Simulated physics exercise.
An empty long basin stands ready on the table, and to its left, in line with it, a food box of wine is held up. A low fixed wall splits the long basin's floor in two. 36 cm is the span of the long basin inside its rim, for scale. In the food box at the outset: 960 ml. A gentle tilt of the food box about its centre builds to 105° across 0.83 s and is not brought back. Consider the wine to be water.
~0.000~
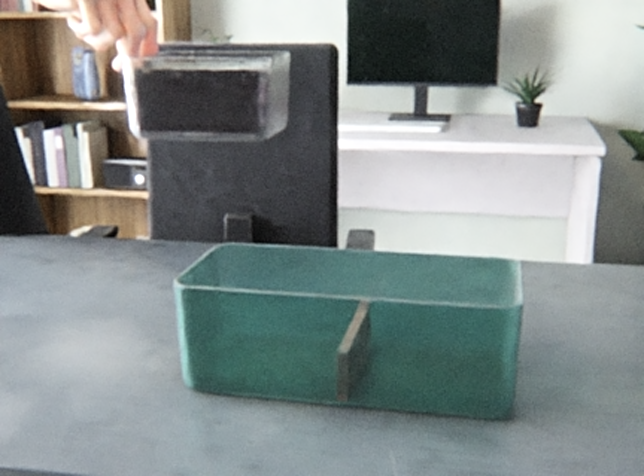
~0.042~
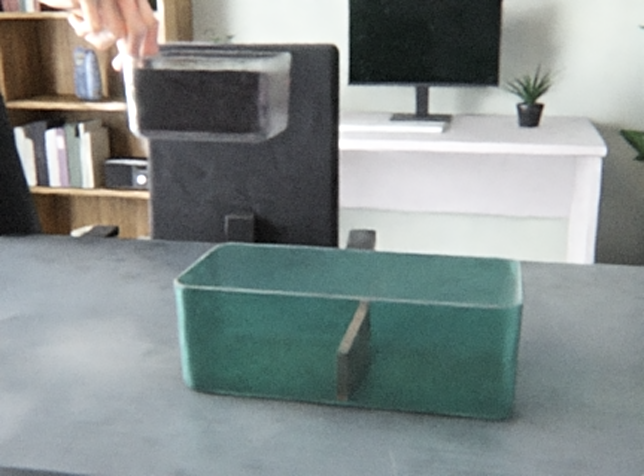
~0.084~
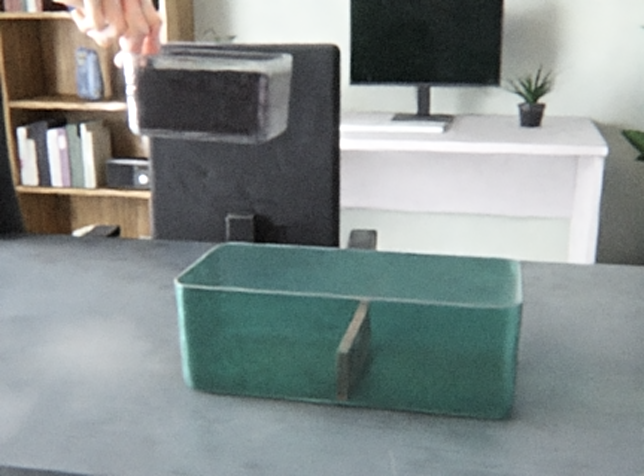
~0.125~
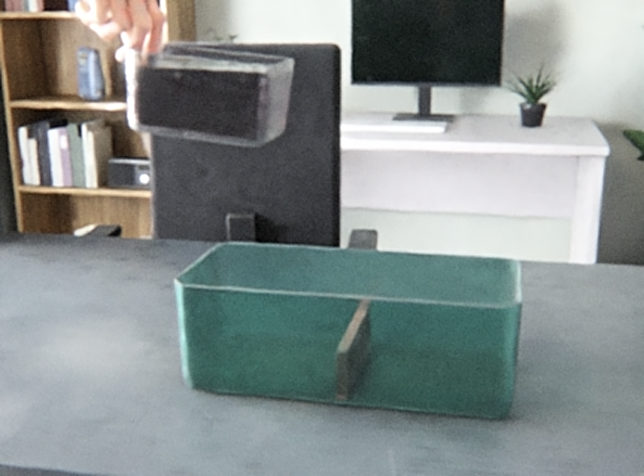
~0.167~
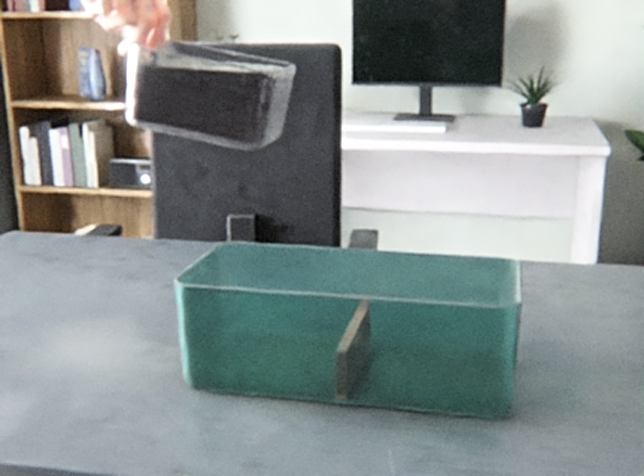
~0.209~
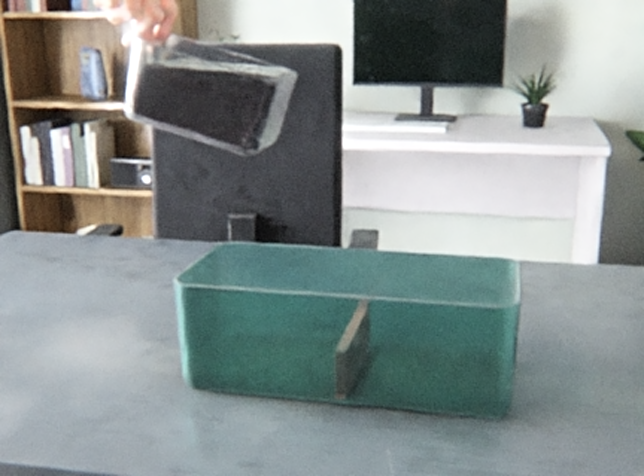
Above a table with an empty green basin, a hand gradually tilts a clear container rightward.
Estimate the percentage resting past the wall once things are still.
I would say roughly 56 percent.
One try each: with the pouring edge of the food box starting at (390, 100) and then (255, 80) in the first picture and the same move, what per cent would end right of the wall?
The first try gives 90 percent and the second 15 percent.
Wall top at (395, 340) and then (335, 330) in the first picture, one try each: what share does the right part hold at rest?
10 in a hundred, followed by 70 in a hundred.
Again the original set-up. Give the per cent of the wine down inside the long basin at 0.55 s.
I reckon close to 12 percent of it.
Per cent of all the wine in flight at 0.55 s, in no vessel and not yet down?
Estimate: About 48 % of all of it.
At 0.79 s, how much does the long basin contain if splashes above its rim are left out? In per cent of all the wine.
Value: Approx. 82 %.
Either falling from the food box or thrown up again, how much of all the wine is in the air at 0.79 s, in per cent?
Around 8 per cent of the liquid is in flight.
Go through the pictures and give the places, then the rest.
It leans 0°; its right rim is at (280, 57); the wine meets the walls at (144, 67) and (280, 68); the long basin's rim runs from (197, 264) to (521, 283); the wall's top is at (355, 327), in the first picture.
It leans 1°; its right rim is at (281, 58); the wine meets the walls at (144, 67) and (280, 68), in the second picture.
It leans 3°; its right rim is at (282, 61); the wine meets the walls at (146, 65) and (281, 70), in the third picture.
It leans 6°; its right rim is at (284, 65); the wine meets the walls at (147, 64) and (282, 71), in the fourth picture.
It leans 10°; its right rim is at (285, 71); the wine meets the walls at (148, 64) and (284, 72), in the fifth picture.
It leans 16°; its right rim is at (287, 79); the wine meets the walls at (150, 65) and (287, 74), in the sixth picture.
After 0.55 s the tilt is 77° and 40 per cent is still to pour, 2 is left of the wall and 9 right of it.
After 0.79 s the tilt is 104° and 7 per cent is still to pour, 27 is left of the wall and 56 right of it.
After 1.05 s the tilt is 105° and 0 per cent is still to pour, 38 is left of the wall and 55 right of it.
After 1.33 s the tilt is 105° and 0 per cent is still to pour, 40 is left of the wall and 56 right of it.
In the end 40 per cent lies left of the wall, 56 right of it and 4 outside.
